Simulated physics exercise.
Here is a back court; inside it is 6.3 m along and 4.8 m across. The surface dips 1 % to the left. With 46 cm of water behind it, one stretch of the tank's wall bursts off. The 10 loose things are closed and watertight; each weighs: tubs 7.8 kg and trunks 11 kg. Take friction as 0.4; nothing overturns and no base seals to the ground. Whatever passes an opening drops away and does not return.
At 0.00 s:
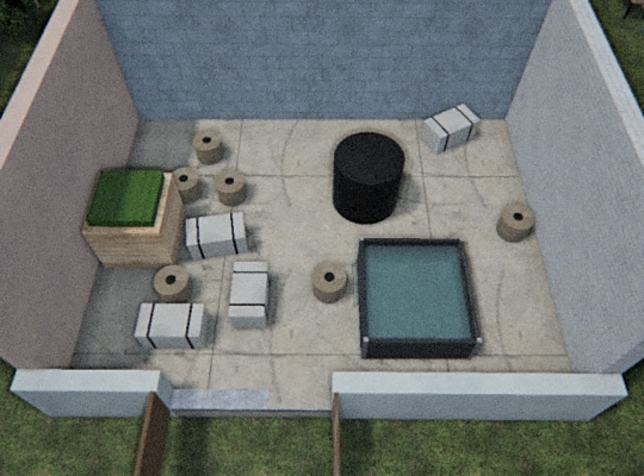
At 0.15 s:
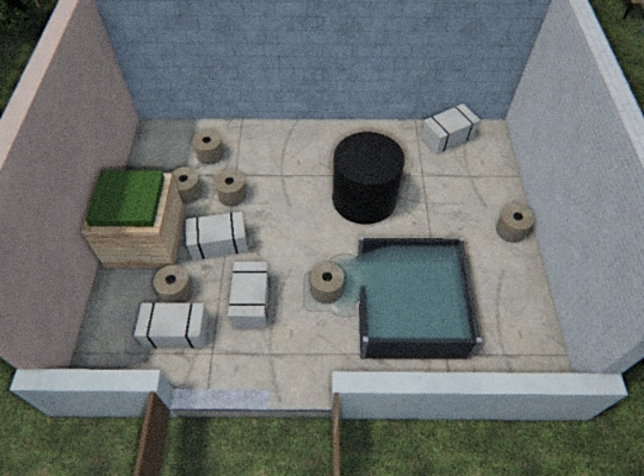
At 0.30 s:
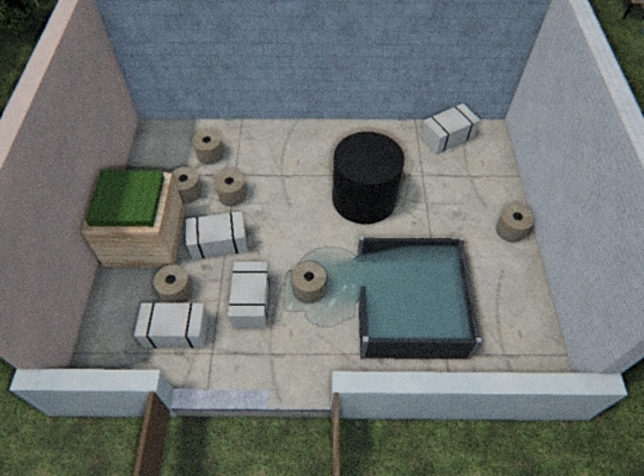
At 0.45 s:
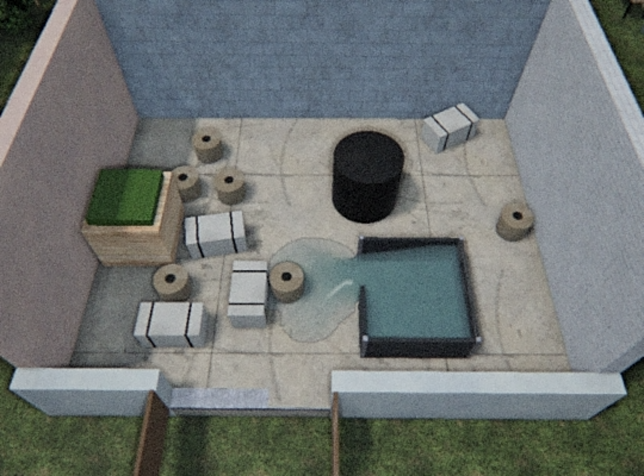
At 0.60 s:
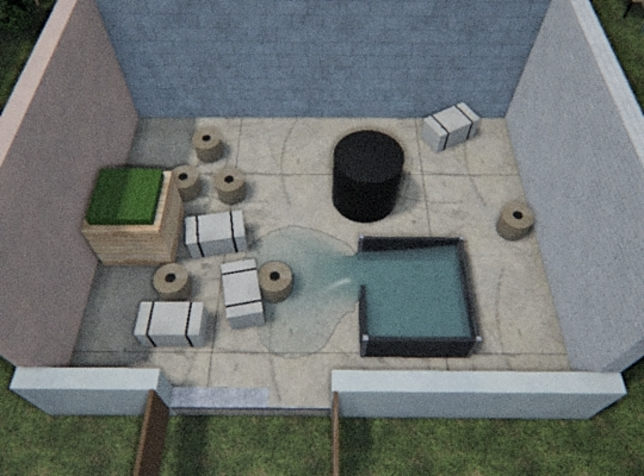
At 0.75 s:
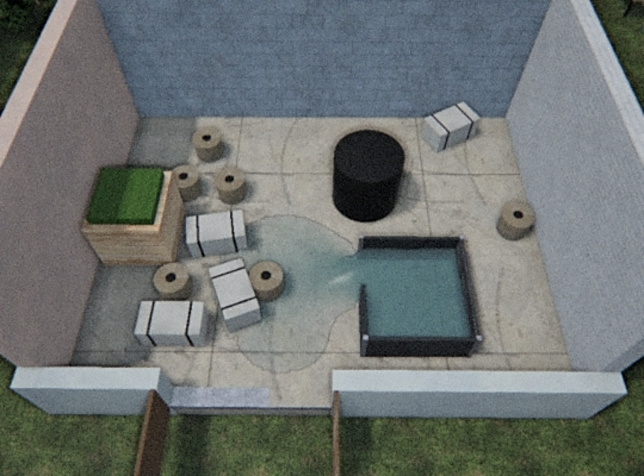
A walled back court with a pale paved floor is seen from high above its open front, the view staying still. Tan round tubs and white, dark-banded trunks sit mostly at left, near a grass-topped block, with a black cylinder at centre and a dark-framed tank of teal water at right. The tank's left wall opens, water spreads leftward, and one tub slides left against a trunk, which shifts and turns.
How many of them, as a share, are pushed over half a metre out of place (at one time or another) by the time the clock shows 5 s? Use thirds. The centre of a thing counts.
That comes to two thirds or more.
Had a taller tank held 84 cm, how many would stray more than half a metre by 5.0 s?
Then 8.
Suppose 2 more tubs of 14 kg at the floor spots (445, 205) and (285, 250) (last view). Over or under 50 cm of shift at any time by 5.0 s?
In turn: Less, past it.
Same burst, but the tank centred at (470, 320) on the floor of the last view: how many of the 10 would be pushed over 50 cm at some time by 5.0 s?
Then 8.
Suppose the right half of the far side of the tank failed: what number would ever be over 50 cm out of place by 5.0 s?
Then 2.
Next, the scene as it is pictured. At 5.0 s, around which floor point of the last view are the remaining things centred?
Around (229, 210).
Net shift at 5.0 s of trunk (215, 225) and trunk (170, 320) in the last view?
In turn: 250 cm, 50 cm.
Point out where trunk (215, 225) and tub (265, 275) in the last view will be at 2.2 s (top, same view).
Near (207, 177) and (184, 251).
After 1.1 s 1 of 10 are over 50 cm from their spots; 1 afloat.
After 2.2 s 7 of 10 are over 50 cm from their spots; 3 afloat.
After 3.5 s 8 of 10 are over 50 cm from their spots; 4 afloat.
After 5.0 s 8 of 10 are over 50 cm from their spots, and 8 have been at some point; 8 afloat.
